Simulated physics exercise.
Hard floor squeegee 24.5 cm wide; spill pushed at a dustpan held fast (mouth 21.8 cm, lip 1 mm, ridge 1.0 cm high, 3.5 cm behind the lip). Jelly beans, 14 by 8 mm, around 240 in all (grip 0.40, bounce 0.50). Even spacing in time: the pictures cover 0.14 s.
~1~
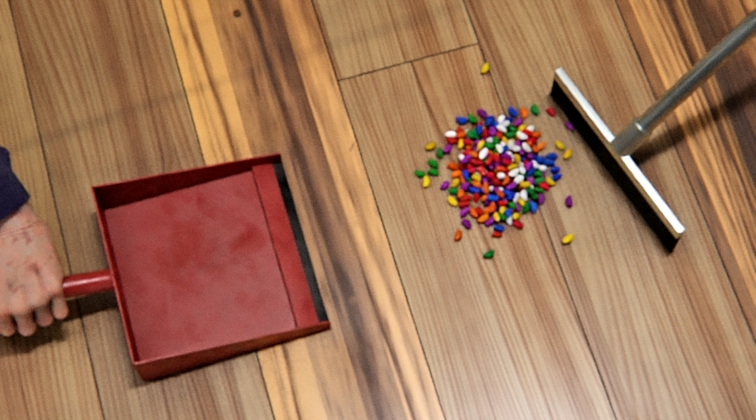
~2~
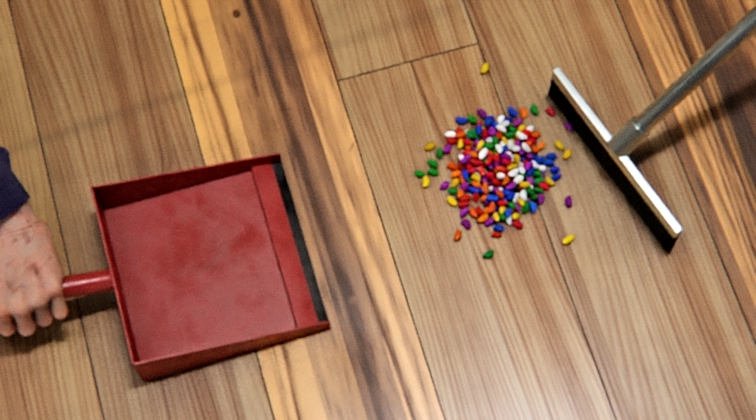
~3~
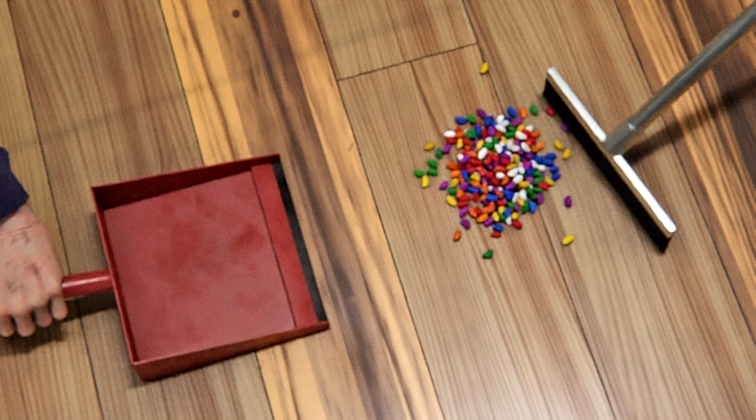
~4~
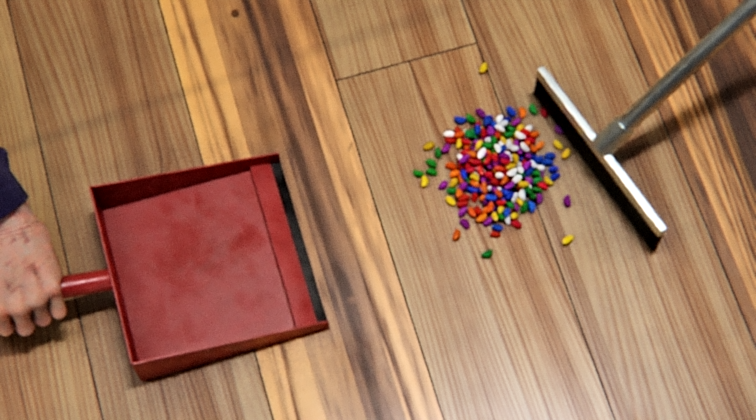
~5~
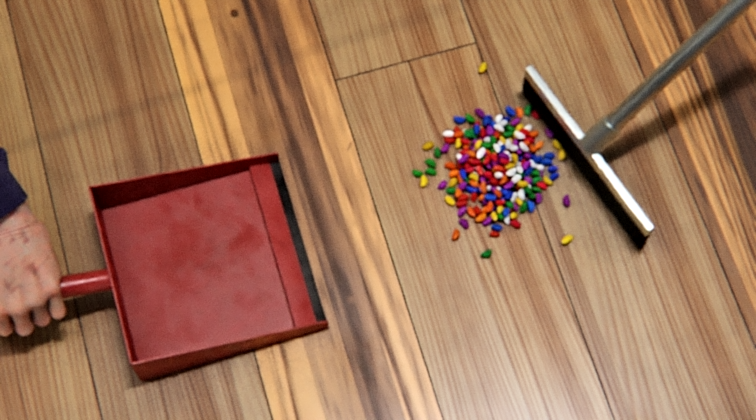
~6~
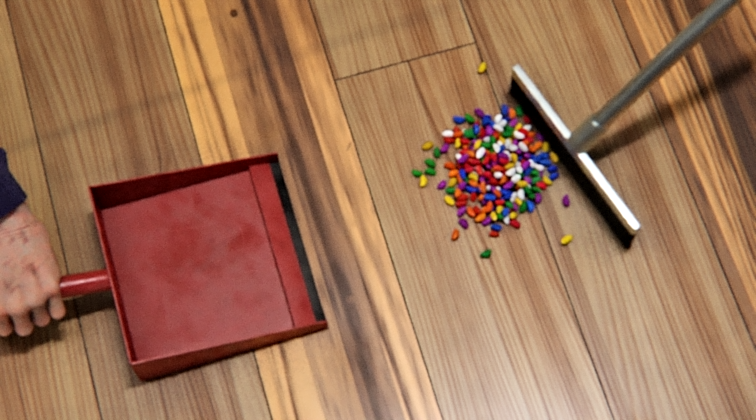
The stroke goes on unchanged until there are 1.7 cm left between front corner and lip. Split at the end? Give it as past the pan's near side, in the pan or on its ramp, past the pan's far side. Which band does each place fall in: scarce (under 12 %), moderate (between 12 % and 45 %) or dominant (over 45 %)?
Near side: Scarce; pan: Scarce; far side: Moderate.
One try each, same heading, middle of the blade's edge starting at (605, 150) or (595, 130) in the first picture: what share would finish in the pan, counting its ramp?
Close to 0 in a hundred, then close to 0 in a hundred.
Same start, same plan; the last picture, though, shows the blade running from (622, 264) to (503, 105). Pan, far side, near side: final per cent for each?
Pan 35 % / far 5 % / near 20 %.
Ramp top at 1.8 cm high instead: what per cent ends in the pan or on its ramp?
Estimated share: Around 0 in a hundred.
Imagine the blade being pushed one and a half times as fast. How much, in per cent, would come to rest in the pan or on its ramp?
I'd put it at roughly 10 per cent.
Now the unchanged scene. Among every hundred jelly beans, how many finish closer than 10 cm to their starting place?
About 5 %.
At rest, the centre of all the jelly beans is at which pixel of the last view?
Once everything settles, the centre is around (324, 212).
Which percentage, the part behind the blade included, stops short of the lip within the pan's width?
Around 75 in a hundred.
Then, 0.27 s after the last picture, middle of the blade 20 cm from the lip; 0 % over the lip, far side 10 %, near side 0 %.
Then, 0.46 s after the last picture, middle of the blade 10 cm from the lip; 0 % over the lip, far side 15 %, near side 0 %.
Then, 0.76 s after the last picture, middle of the blade 5 cm from the lip; 5 % over the lip, far side 20 %, near side 5 %.
In the end, near side 5 %, pan 5 %, far side 20 %, in front of the lip or behind the blade 75 %.
